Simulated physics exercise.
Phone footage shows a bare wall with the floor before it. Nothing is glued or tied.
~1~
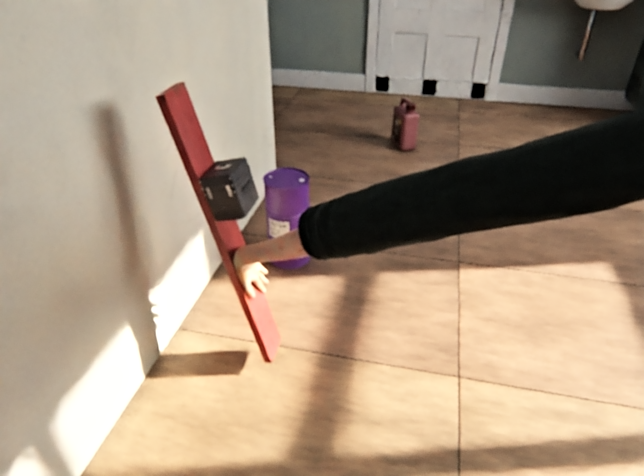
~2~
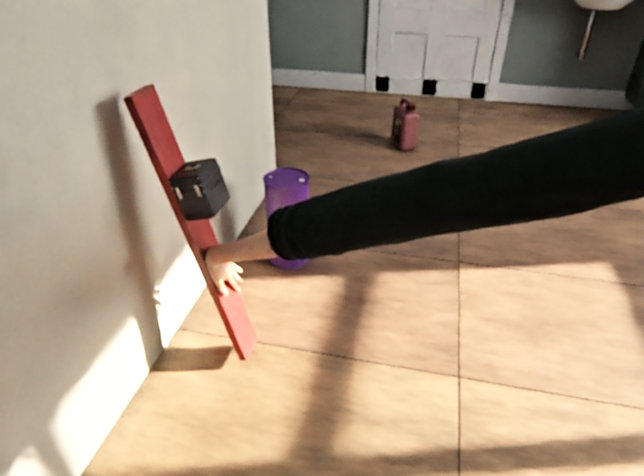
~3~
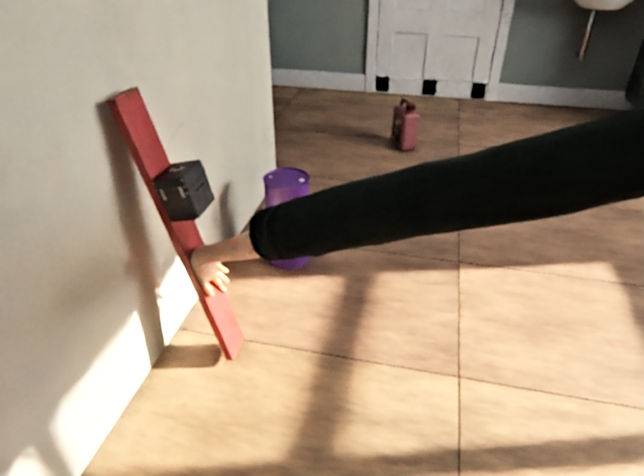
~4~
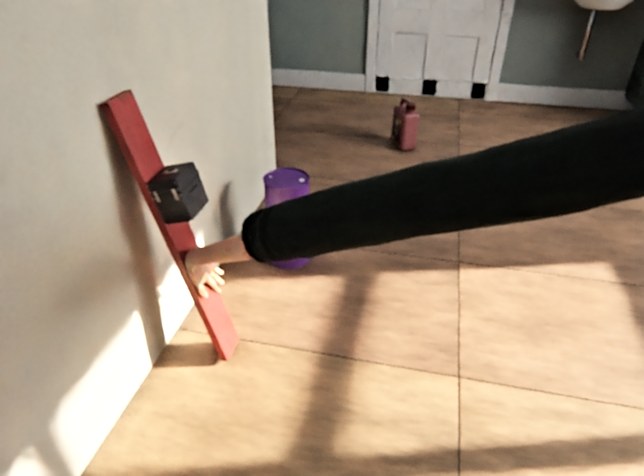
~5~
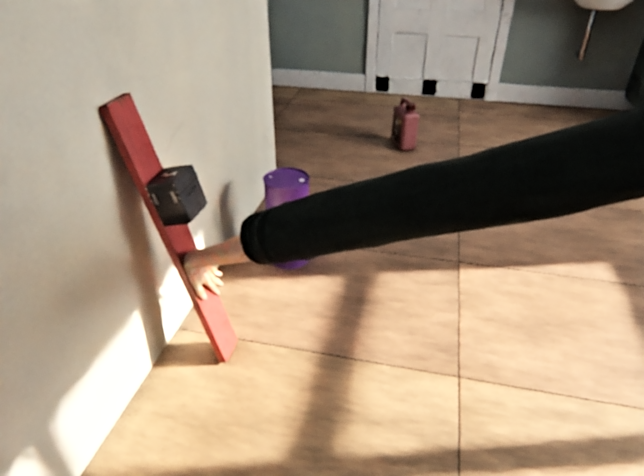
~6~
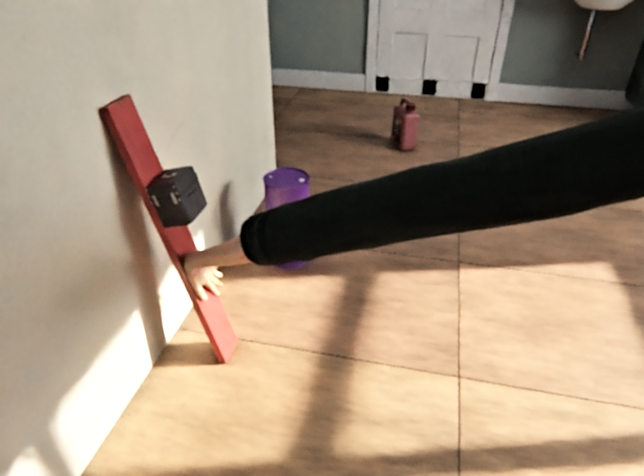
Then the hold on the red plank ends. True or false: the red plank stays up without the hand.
True.
Then, 0.30 s on from there, no change.
Then, 0.70 s on from there, red plank resting near (181, 245).
In the end, both unmoved. At the end, from the last picture's camera, red plank near (181, 245). The plank remains leaning.
